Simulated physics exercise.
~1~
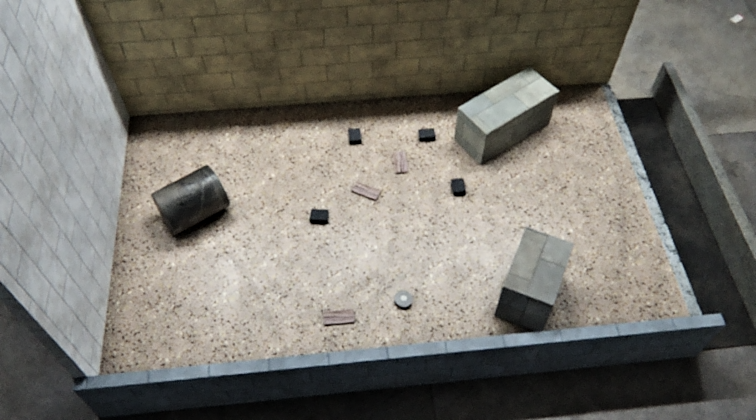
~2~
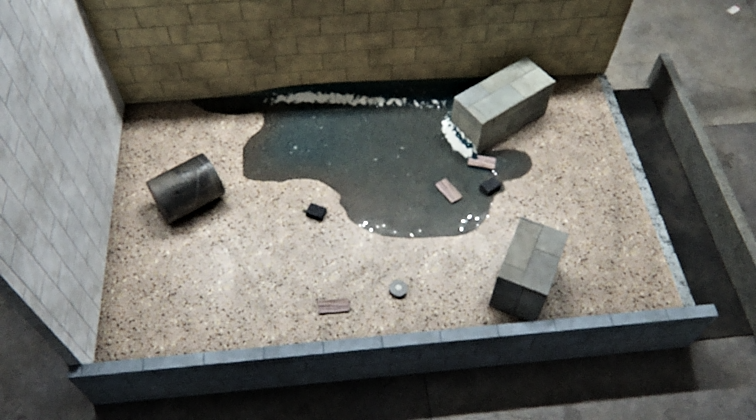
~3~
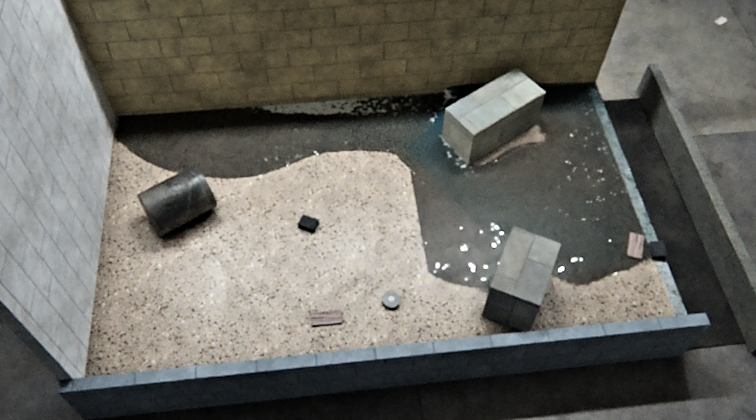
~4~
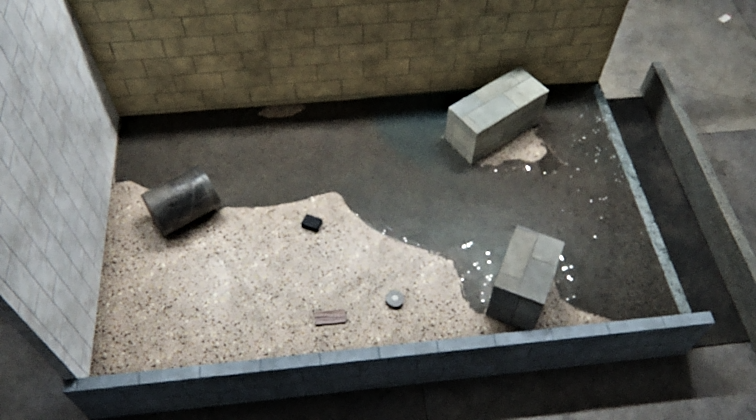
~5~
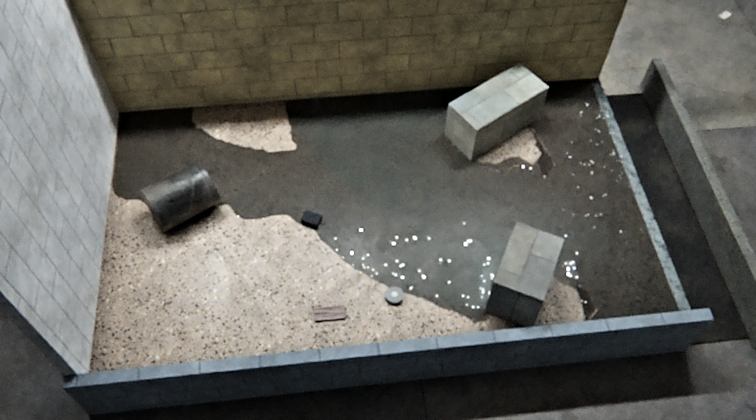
Packing shed floor seen from above, dark water spreading from the back past blocks and a drum, carrying small pieces off right.
